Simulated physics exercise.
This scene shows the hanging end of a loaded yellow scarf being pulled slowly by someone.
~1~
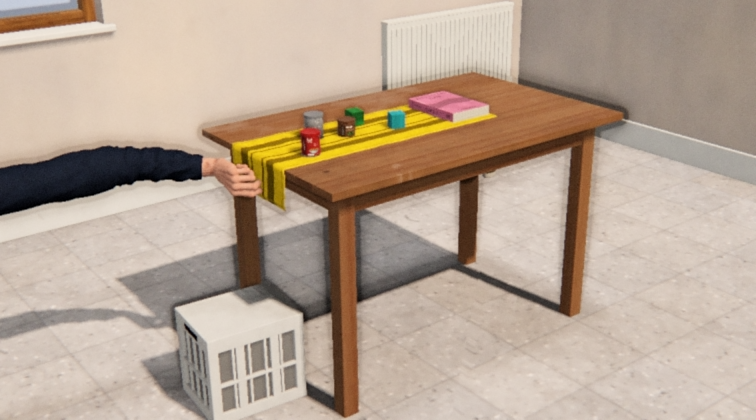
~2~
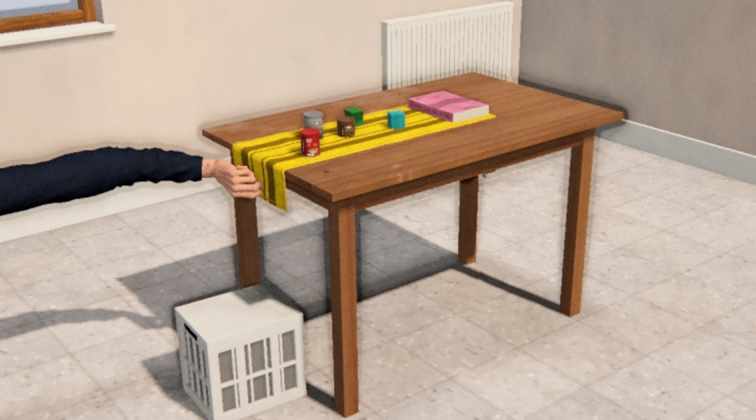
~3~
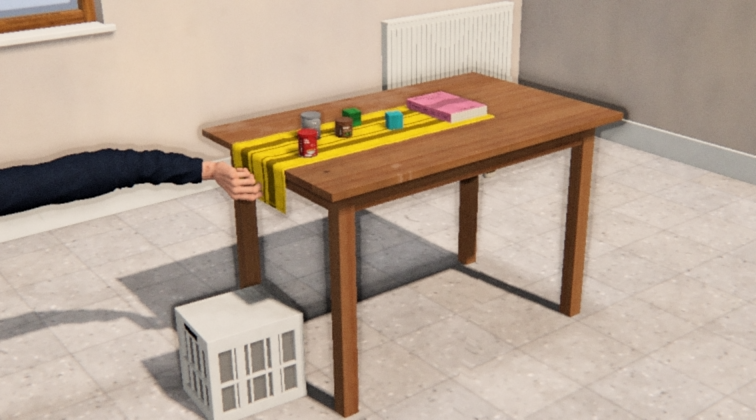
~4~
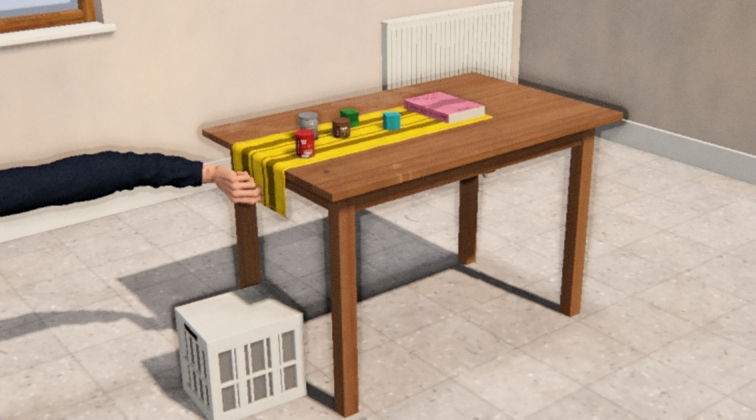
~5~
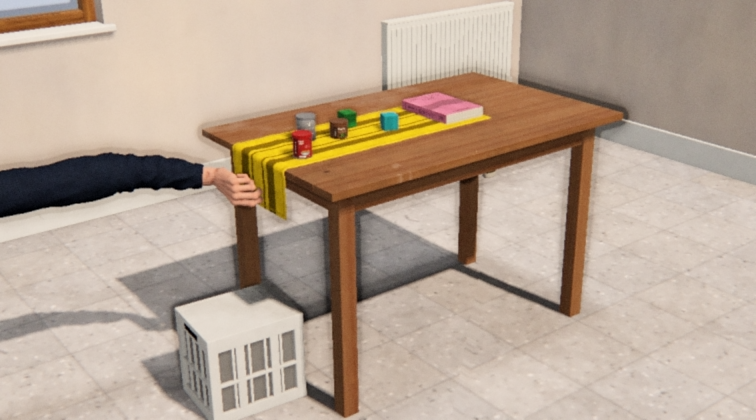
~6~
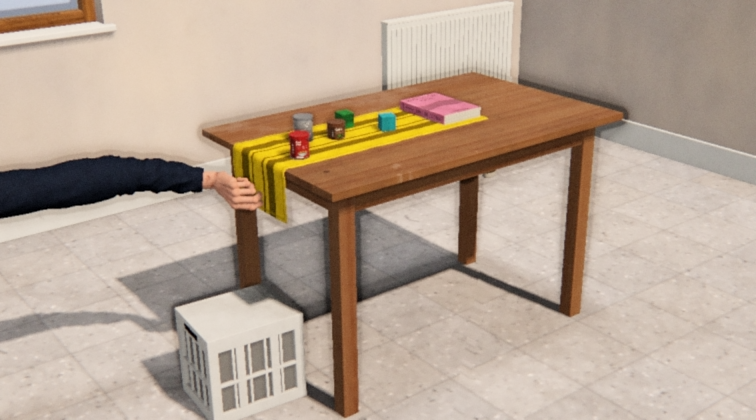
A hand slowly pulled the hanging end of a yellow striped scarf at the table's left edge, and the cloth slid slightly, carrying the small cans, pot, cubes and pink book left with it.
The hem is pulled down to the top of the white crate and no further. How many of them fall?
Three.
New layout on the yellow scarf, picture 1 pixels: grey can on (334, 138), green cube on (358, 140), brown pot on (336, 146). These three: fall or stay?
Briefly: Grey can drops; green cube drops; brown pot drops.
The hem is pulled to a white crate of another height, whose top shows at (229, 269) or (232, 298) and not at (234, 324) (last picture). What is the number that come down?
The first gives 1, the second 2.
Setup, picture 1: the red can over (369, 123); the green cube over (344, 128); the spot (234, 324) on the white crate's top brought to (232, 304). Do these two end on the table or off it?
First the red can: It is still up there. Then the green cube: It is still up there.
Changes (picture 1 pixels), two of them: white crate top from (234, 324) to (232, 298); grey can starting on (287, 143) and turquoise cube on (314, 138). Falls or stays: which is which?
In the end the grey can is no longer on top and the turquoise cube is no longer on top.
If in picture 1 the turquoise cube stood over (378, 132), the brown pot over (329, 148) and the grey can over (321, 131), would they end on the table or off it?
First the turquoise cube: It is still up there. Next the brown pot: It ends off the top. Last the grey can: It ends off the top.
Soon after, hem near (263, 267); red can gone.
Then, hem on the crate; red can, grey can and brown pot gone.
At rest, hem on the crate; red can, grey can and brown pot gone. It carries off three.
